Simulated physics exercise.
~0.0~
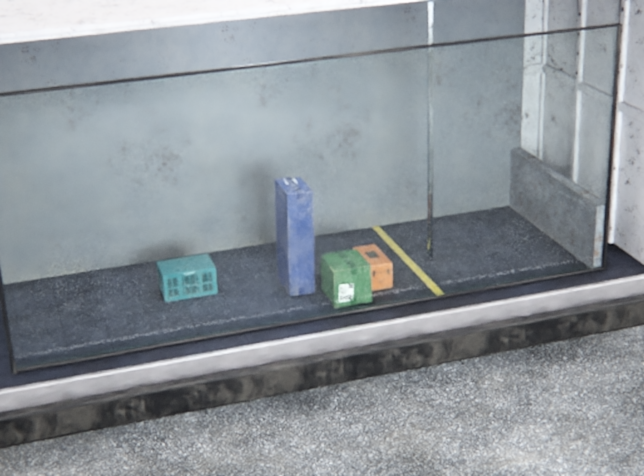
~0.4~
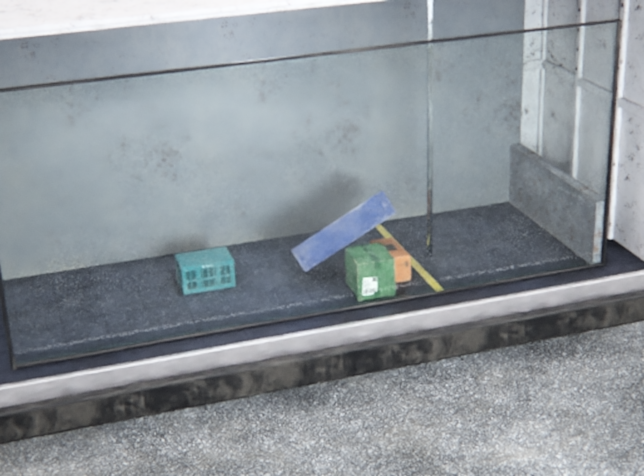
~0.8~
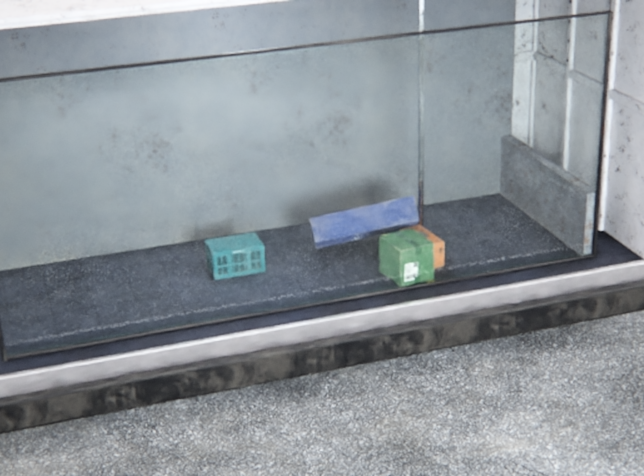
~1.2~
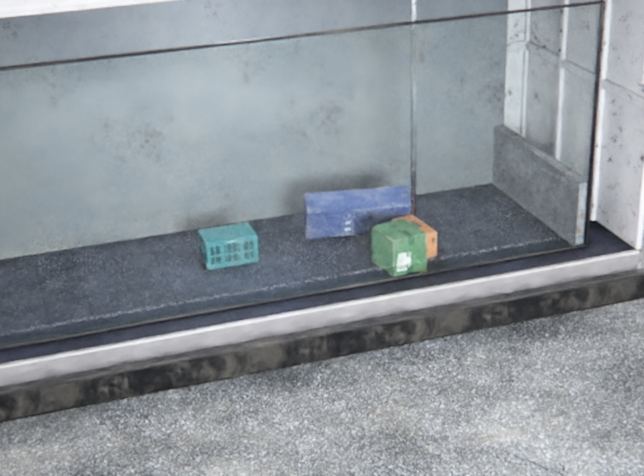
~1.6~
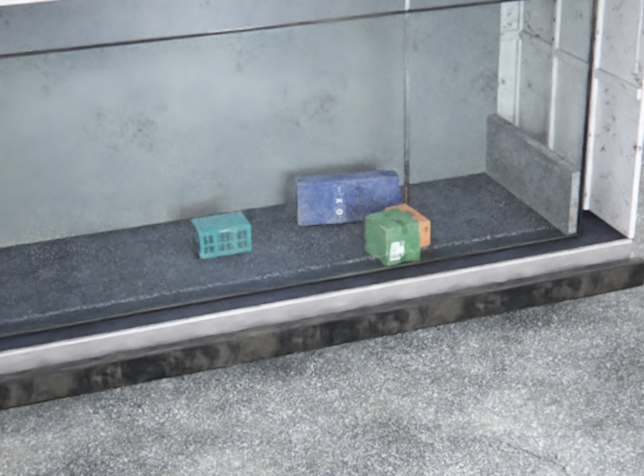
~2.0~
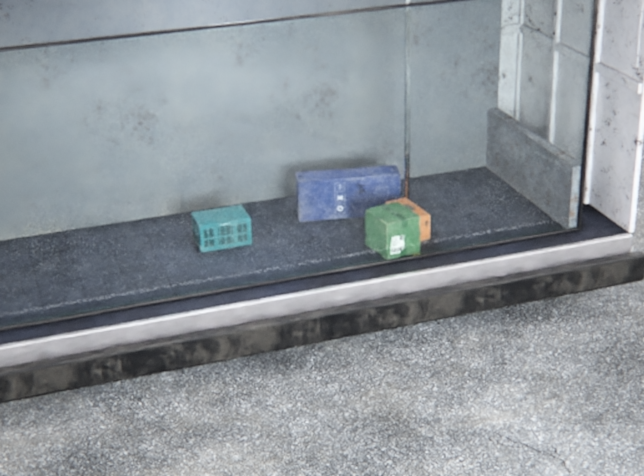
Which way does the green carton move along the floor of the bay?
The green carton slides to the right before coming to rest.
